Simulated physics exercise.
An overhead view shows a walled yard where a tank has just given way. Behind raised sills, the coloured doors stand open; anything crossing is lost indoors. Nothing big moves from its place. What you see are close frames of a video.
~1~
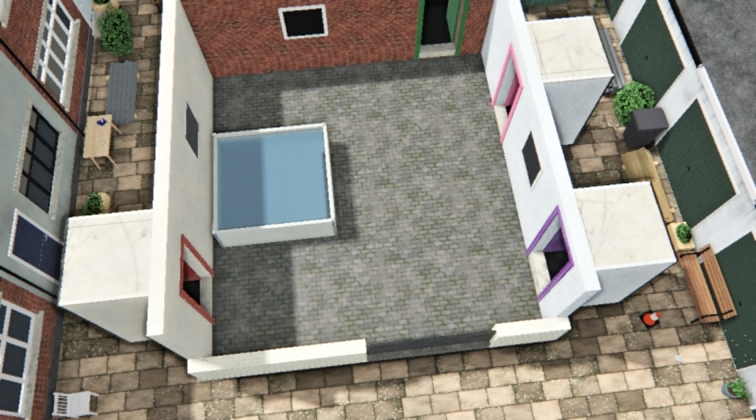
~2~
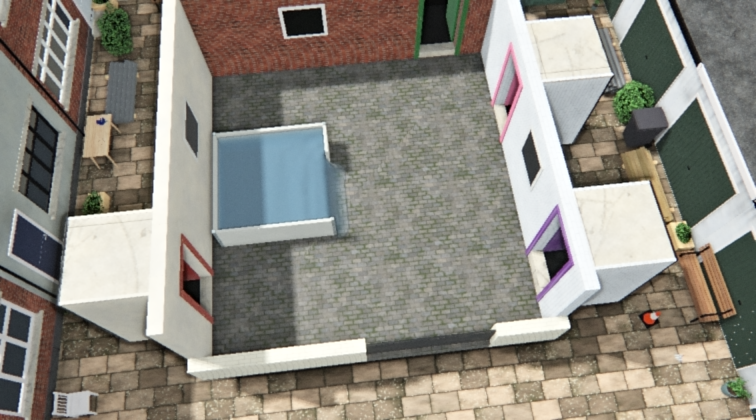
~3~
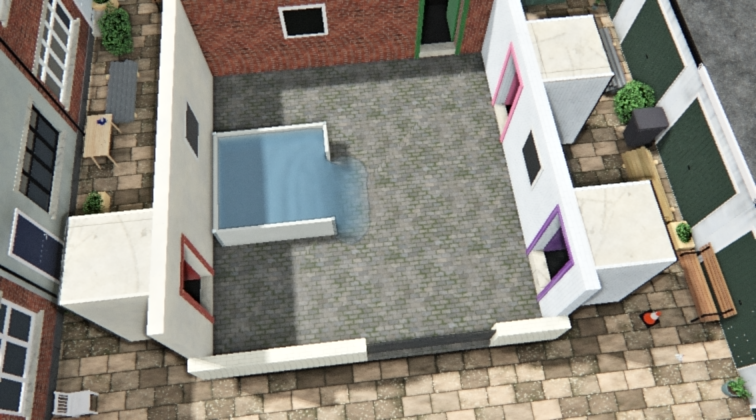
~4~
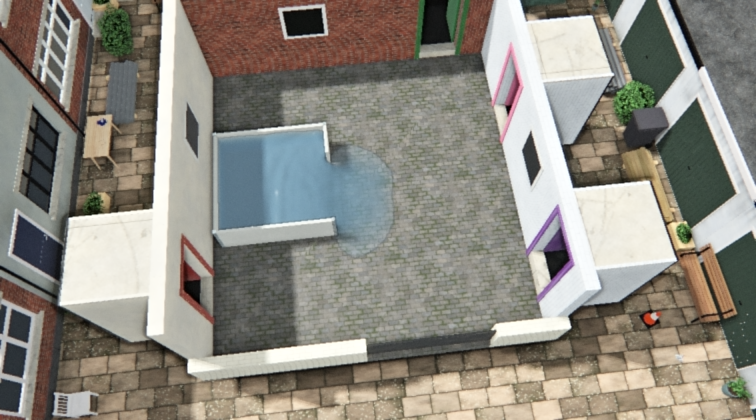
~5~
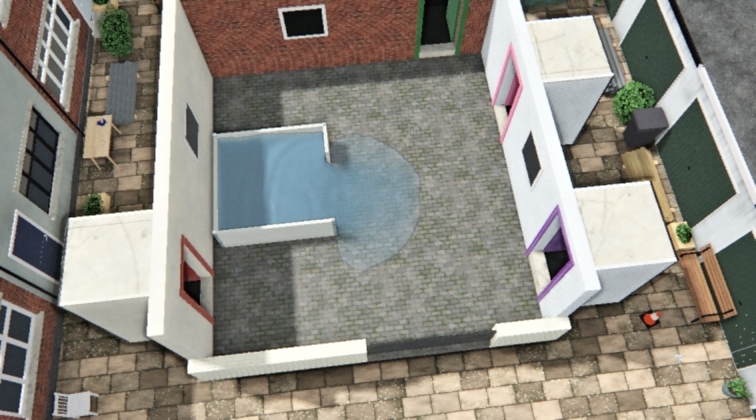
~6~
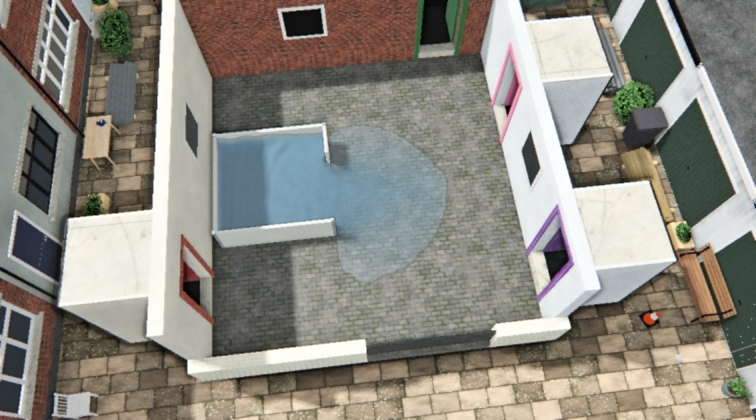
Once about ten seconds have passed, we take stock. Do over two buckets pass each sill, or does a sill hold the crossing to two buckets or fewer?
The purple door will let in an allowed amount. The green door will let in an allowed amount. The red door will let in too much. The pink door will let in too much.
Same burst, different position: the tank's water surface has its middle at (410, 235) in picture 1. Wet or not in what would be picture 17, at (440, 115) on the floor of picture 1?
Submerged.
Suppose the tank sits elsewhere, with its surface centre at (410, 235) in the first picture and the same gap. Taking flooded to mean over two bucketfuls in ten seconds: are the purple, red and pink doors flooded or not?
Result: Purple door tops the limit, red door tops the limit, pink door stays inside the limit.
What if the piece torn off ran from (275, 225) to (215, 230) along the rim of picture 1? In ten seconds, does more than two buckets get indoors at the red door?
The red door ends up above.
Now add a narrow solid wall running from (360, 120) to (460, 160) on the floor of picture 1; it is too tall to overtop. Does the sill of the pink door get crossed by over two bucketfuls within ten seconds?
As it turns out, the pink door is spared.
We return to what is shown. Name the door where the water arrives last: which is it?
The red-painted one.
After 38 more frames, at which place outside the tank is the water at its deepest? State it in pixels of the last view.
Near (213, 365).
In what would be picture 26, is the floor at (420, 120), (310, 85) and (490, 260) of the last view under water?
Result, as listed: Wetted / not wetted / wetted.
A moment on, water covers 35 % of the floor; the purple door not reached, the green door not reached, the red door not reached, the pink door not reached.
Next, water covers 50 % of the floor; the purple door wet at the sill, nothing in, the green door not reached, the red door not reached, the pink door under two buckets in.
Then, water covers 50 % of the floor; the purple door under two buckets in, the green door wet at the sill, nothing in, the red door not reached, the pink door over two buckets in.
Later, water covers 90 % of the floor; the purple door under two buckets in, the green door wet at the sill, nothing in, the red door not reached, the pink door far over two buckets in.
In the end, water covers 100 % of the floor; the purple door under two buckets in, the green door wet at the sill, nothing in, the red door far over two buckets in, the pink door far over two buckets in.
